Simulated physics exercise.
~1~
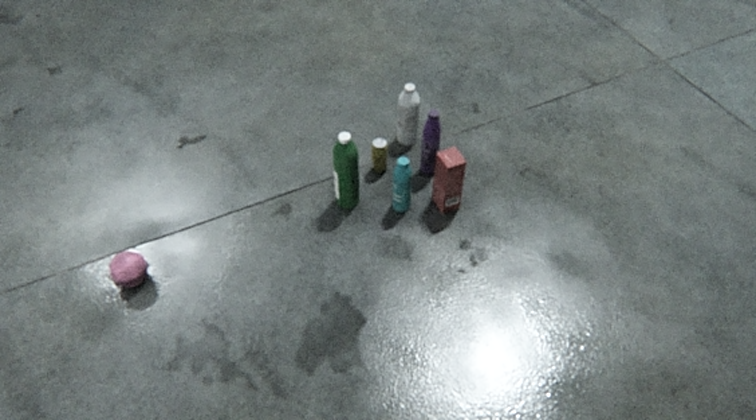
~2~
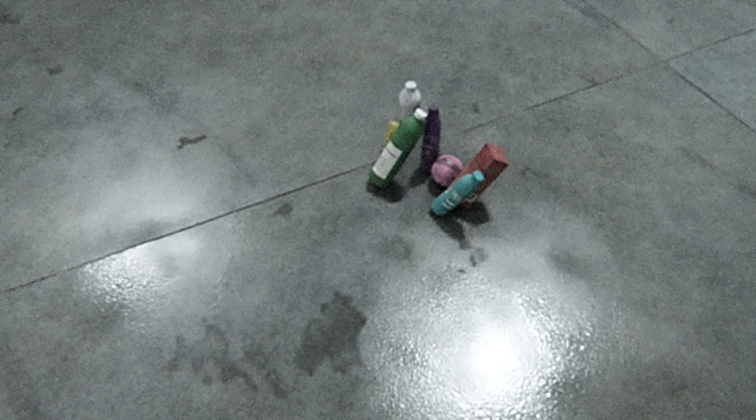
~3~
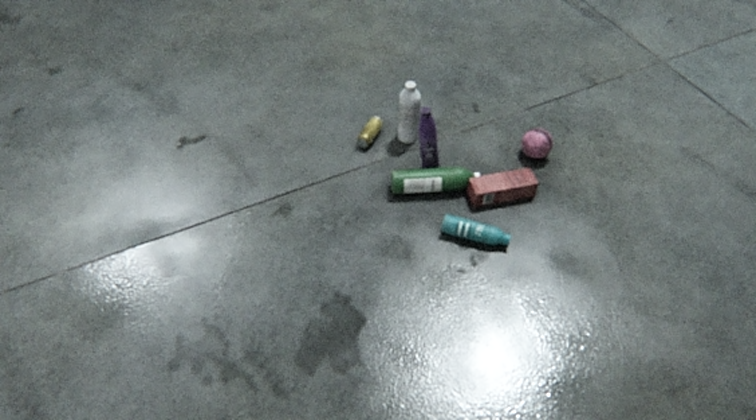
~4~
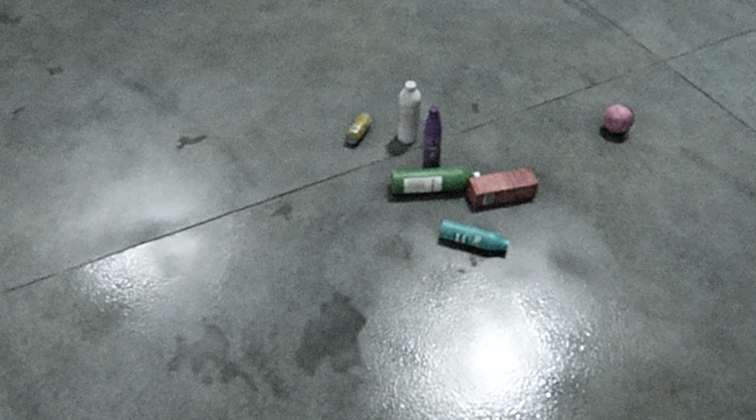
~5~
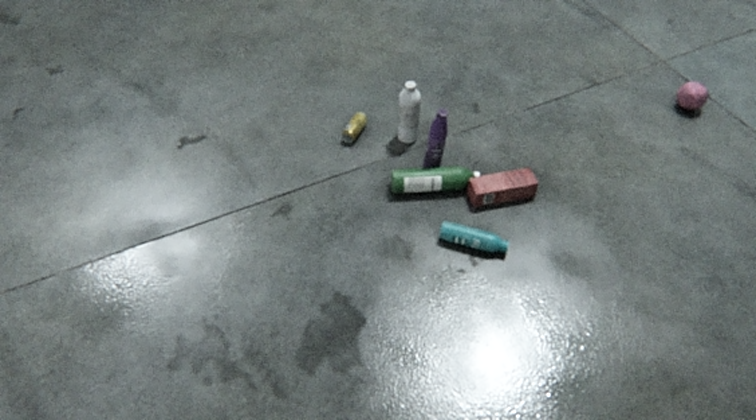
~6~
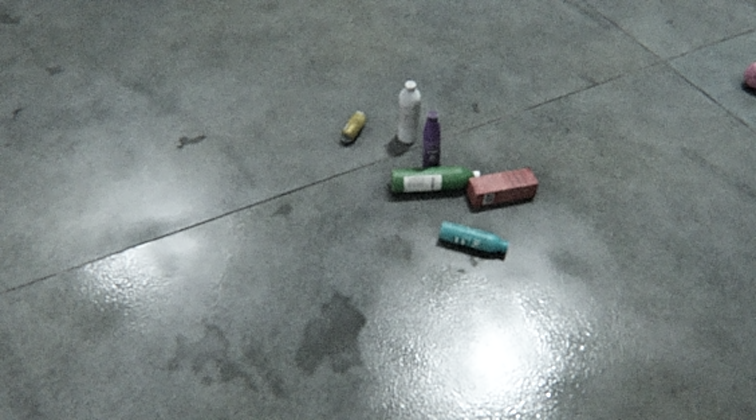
A pink ball sits at the left on a grey, stained concrete floor, seen from above, while green, turquoise, white and purple bottles, a small yellow can and a red carton stand grouped near the centre. The ball moves right into the group, and the green bottle, turquoise bottle, carton and can tilt over. It emerges on the right as those four come to lie on their sides, the can off to the left. The purple bottle wobbles but stays up beside the unmoved white bottle. The ball keeps travelling away until it is partly out of view at the right edge.
